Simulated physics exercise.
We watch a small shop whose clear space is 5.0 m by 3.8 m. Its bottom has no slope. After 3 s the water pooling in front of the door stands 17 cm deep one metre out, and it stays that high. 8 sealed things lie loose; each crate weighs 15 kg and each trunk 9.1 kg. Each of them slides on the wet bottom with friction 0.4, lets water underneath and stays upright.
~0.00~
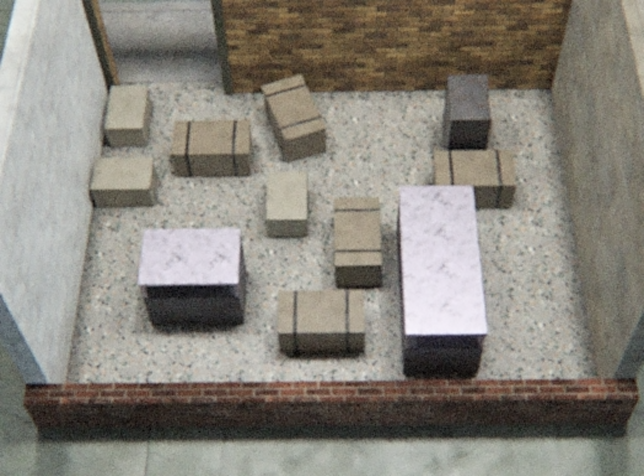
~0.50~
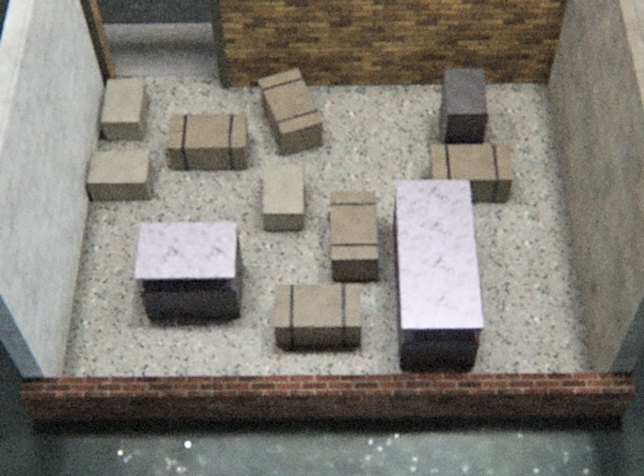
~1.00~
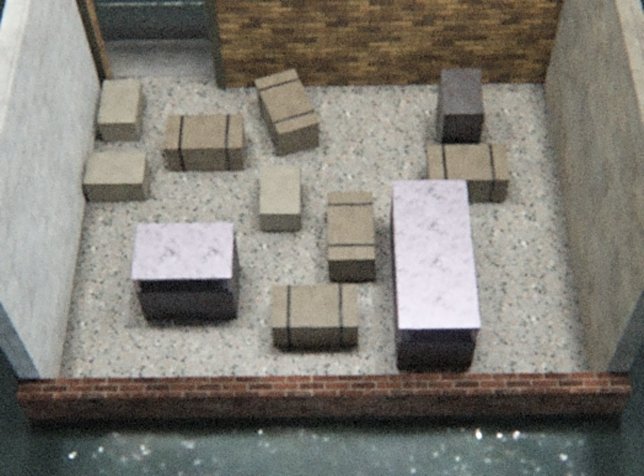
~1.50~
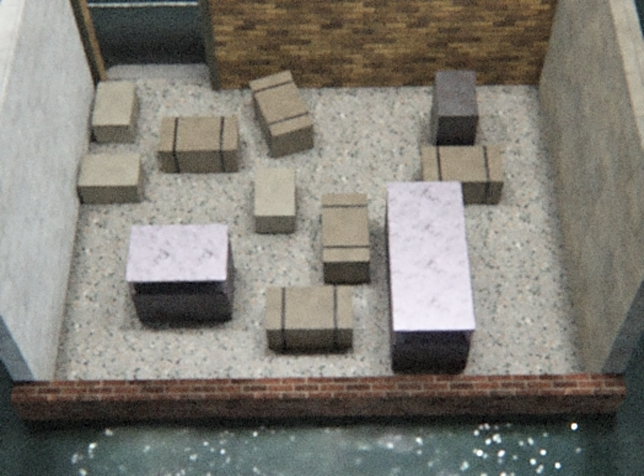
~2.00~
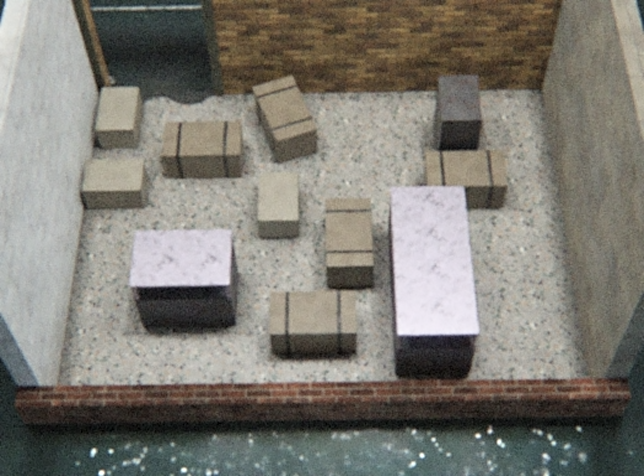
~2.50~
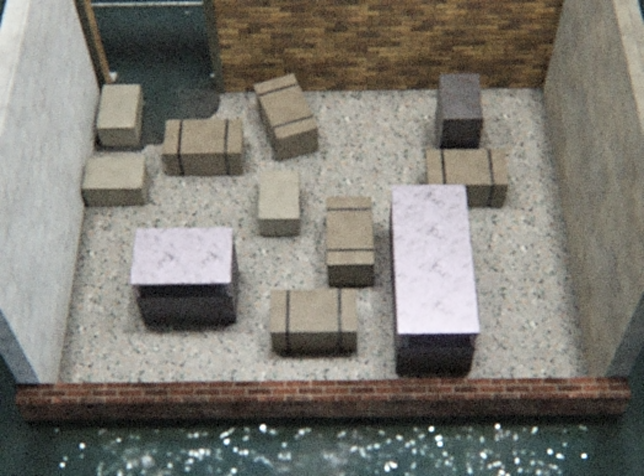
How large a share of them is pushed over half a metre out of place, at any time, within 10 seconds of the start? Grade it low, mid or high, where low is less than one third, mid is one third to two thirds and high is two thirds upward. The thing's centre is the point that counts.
Grade: Mid.
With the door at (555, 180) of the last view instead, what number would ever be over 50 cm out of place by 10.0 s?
So the tally would be 4.
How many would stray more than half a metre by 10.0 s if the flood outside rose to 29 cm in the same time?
So the tally would be 7.
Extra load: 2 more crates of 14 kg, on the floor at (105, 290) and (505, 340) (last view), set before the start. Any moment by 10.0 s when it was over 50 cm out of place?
The first: Exceeds it. The second: Falls below it.
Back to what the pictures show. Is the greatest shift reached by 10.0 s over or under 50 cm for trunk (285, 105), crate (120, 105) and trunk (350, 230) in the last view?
In turn: Below the mark, above the mark, below the mark.
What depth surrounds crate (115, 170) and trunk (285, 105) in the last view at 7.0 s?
7 and 2 cm.
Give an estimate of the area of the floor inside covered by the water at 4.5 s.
I'd put it close to 5.0 m2.
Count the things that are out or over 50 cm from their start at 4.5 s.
By then the count is 2.
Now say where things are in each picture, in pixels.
A crate at (122, 173), on the bottom; a trunk at (211, 137), on the bottom; water covers 0.0 m2; 0 of 8 have shifted, in the first picture.
A crate at (118, 167) rests on the ground; a trunk at (207, 131) rests on the ground; 0.0 m2 under water; 0 of 8 have shifted, in the second picture.
A crate at (115, 168), on the bottom; a trunk at (204, 131) rests on the ground; 0.0 m2 under water; 0 of 8 have shifted, in the third picture.
A crate at (109, 170) rests on the ground; a trunk at (199, 133), on the bottom; water covers 0.0 m2; 0 of 8 have shifted, in the fourth picture.
A crate at (113, 175), on the bottom; a trunk at (202, 138), on the bottom; water covers 0.0 m2; 0 of 8 have shifted, in the fifth picture.
A crate at (114, 172), on the bottom; a trunk at (203, 136), on the bottom; 0.5 m2 under water; 0 of 8 have shifted, in the sixth picture.
After 3.5 s 0 of 8 are over 50 cm from their spots; 0 afloat.
After 4.5 s 2 of 8 are over 50 cm from their spots; 1 afloat.
After 7.0 s 3 of 8 are over 50 cm from their spots; 1 afloat.
After 10.0 s 3 of 8 are over 50 cm from their spots, and 4 have been at some point; 4 afloat.
